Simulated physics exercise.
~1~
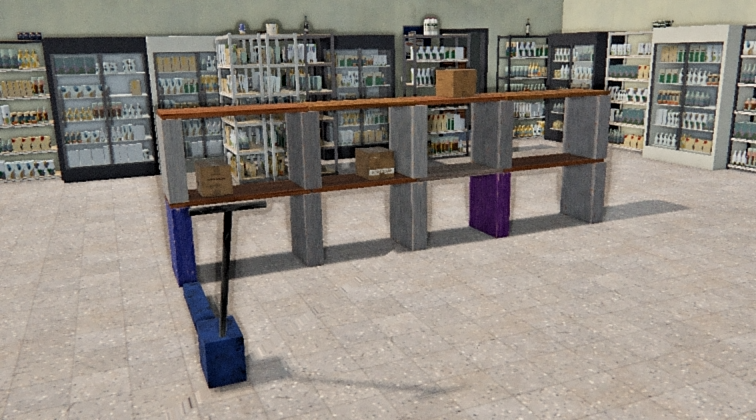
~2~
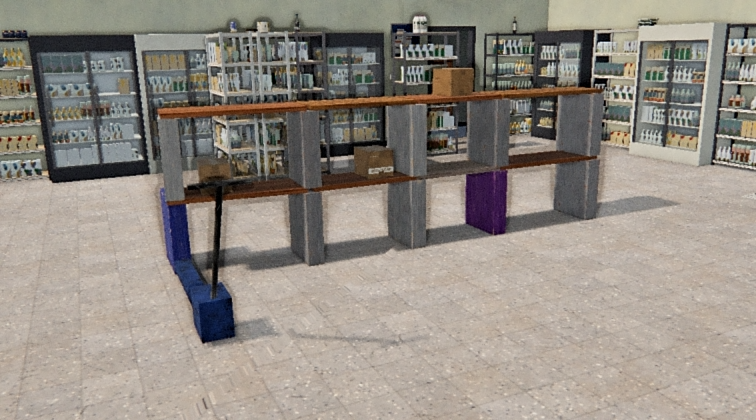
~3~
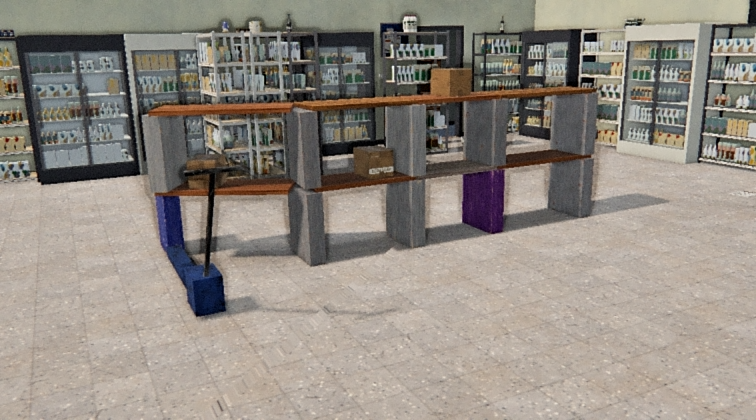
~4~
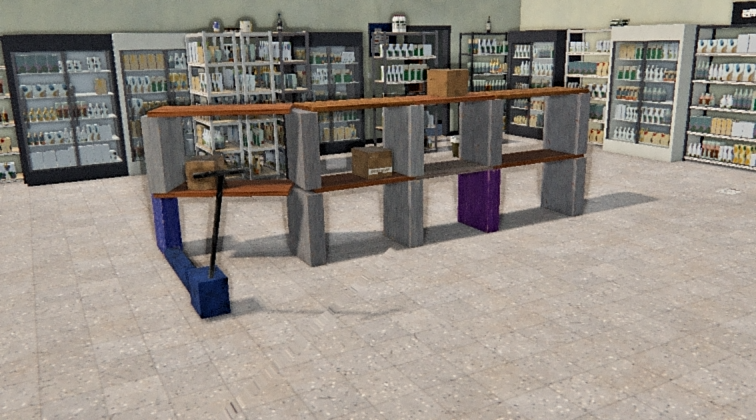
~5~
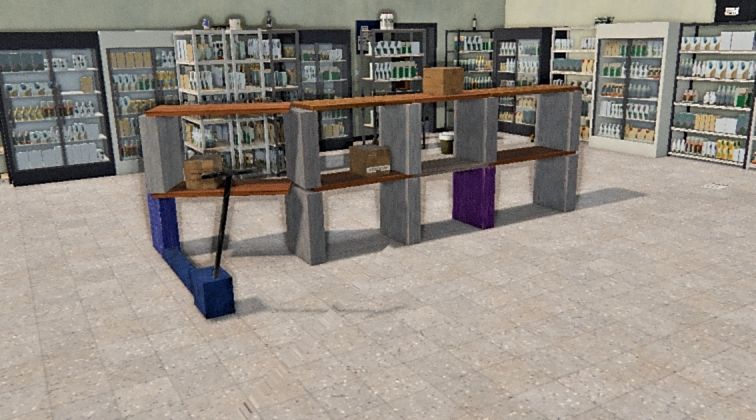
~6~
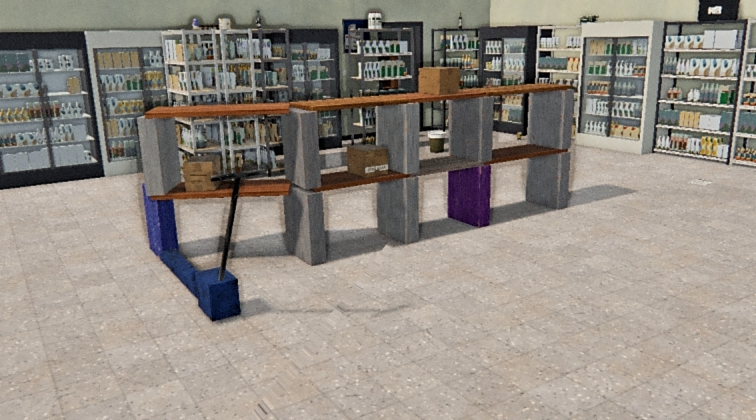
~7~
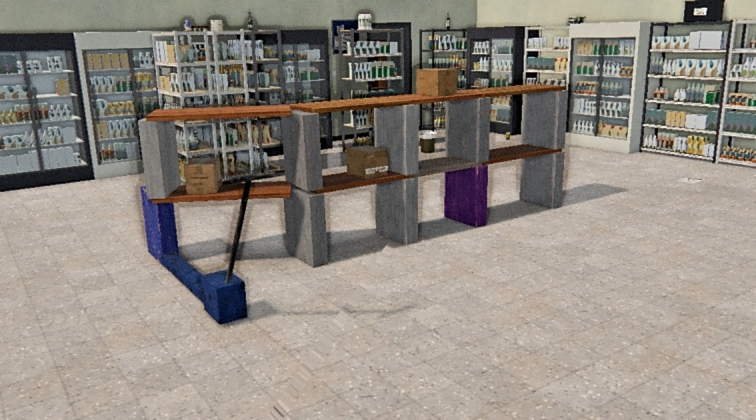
Two-tier shelf of grey uprights and loose boards standing in a shop, a low blue jack nudging its blue end upright backward, nothing falling.
